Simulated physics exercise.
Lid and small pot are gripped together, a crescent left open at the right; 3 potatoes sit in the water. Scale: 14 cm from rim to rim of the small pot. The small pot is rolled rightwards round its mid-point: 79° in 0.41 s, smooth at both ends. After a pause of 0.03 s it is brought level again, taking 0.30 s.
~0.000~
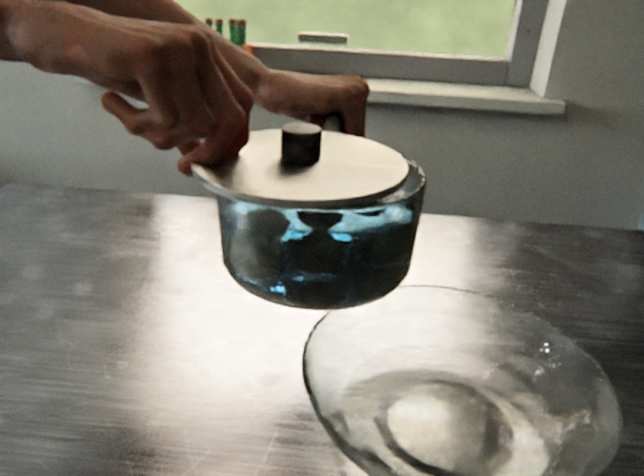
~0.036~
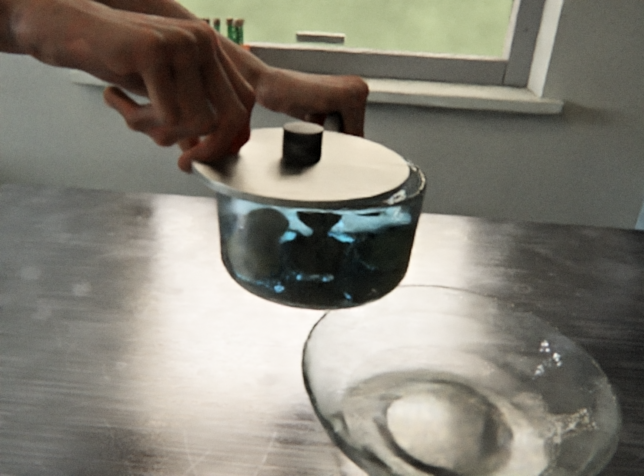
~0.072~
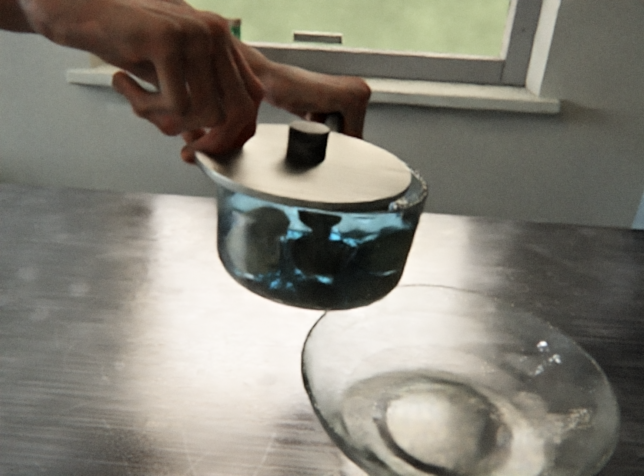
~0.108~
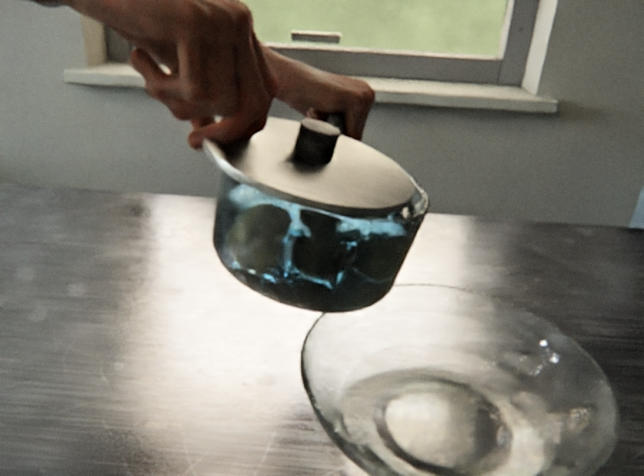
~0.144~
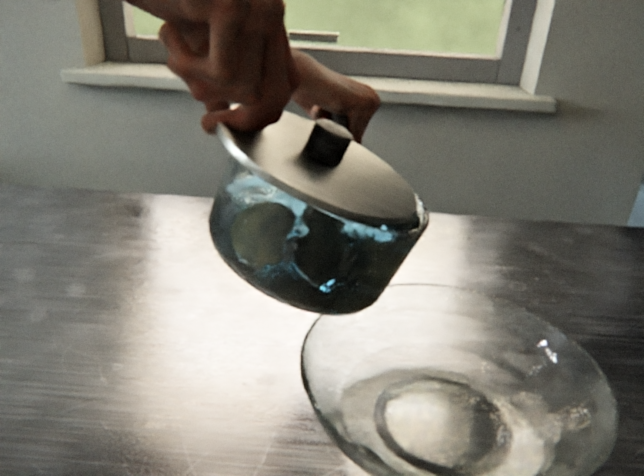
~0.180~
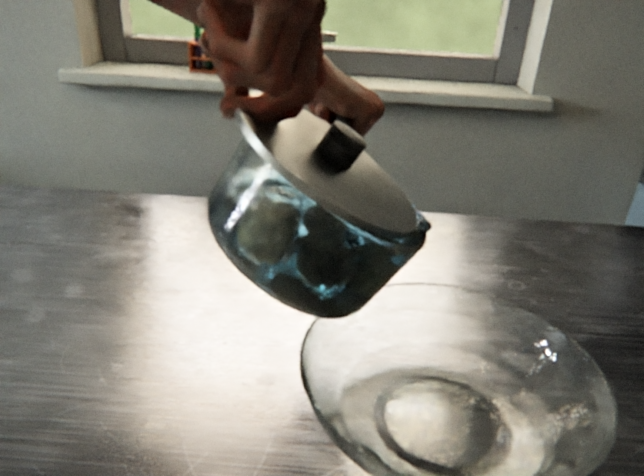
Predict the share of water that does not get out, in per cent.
Roughly 53 per cent is left.
By 0.32 s the tilt is 70° and 84 per cent of the water is still in the small pot.
By 0.42 s the tilt is 79° and 70 per cent of the water is still in the small pot.
By 0.53 s the tilt is 62° and 58 per cent of the water is still in the small pot.
By 0.65 s the tilt is 16° and 54 per cent of the water is still in the small pot.
At rest 53 per cent of the water is still in the small pot.
